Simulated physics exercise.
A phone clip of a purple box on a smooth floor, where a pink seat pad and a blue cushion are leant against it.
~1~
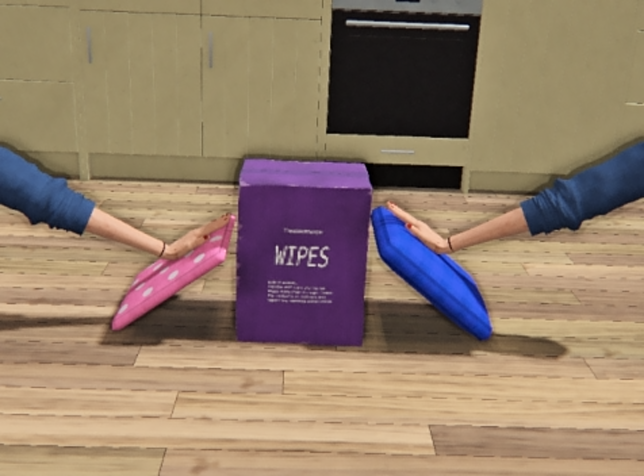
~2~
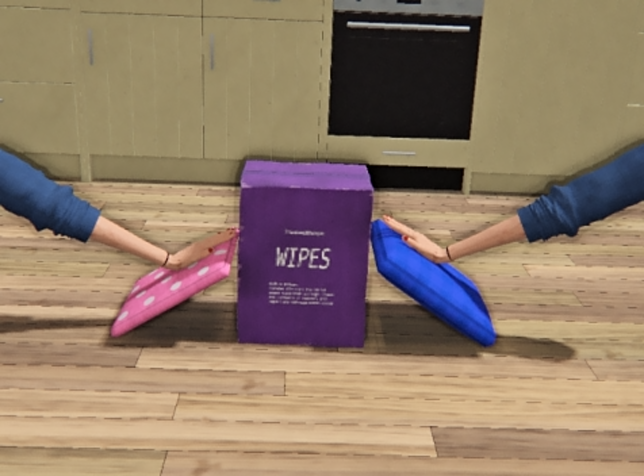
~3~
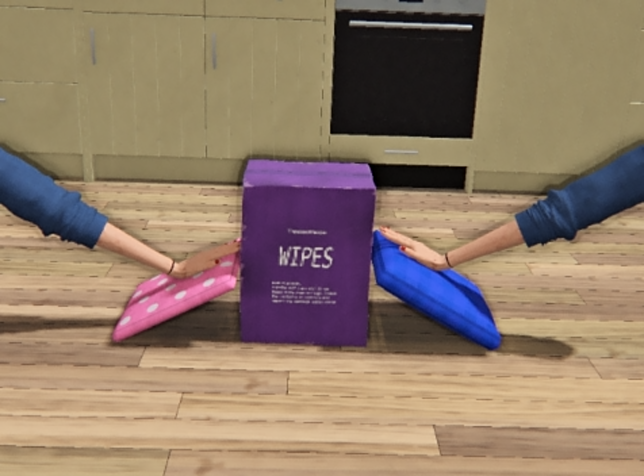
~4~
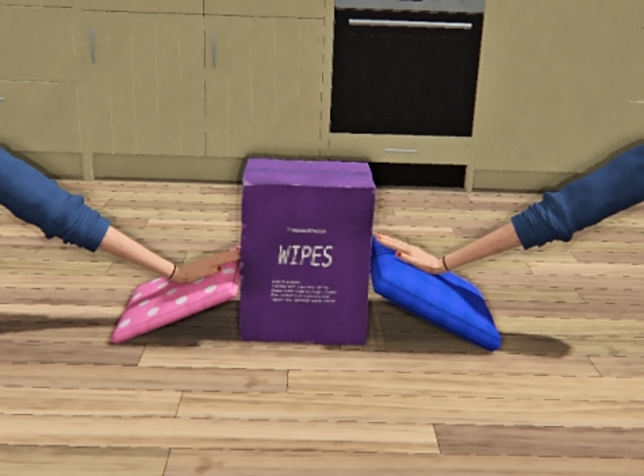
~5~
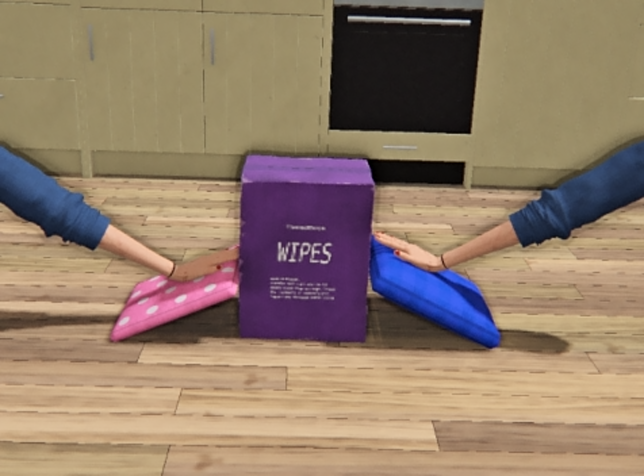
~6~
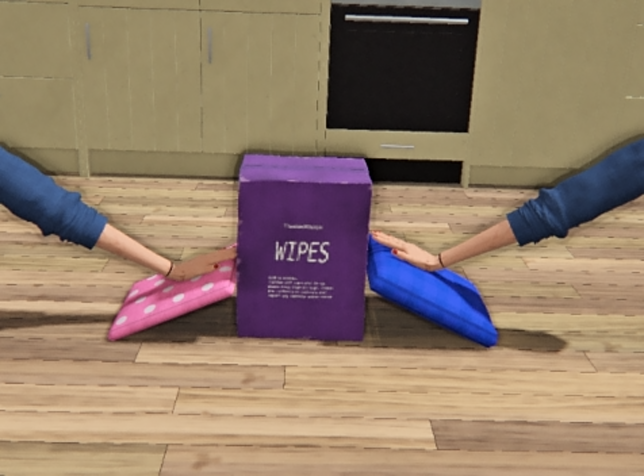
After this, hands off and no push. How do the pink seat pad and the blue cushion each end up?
They end up like this: The pink seat pad lying down, the blue cushion lying down.
Then, 0.30 s past the final frame, seat pad flat on the floor near (173, 307); cushion flat on the floor near (428, 304).
Then, 0.60 s past the final frame, seat pad flat on the floor near (174, 309); cushion flat on the floor near (429, 308).
When it is over, seat pad flat on the floor near (174, 309); cushion flat on the floor near (429, 308). The pink seat pad slumps to the floor and the blue cushion slides down flat.
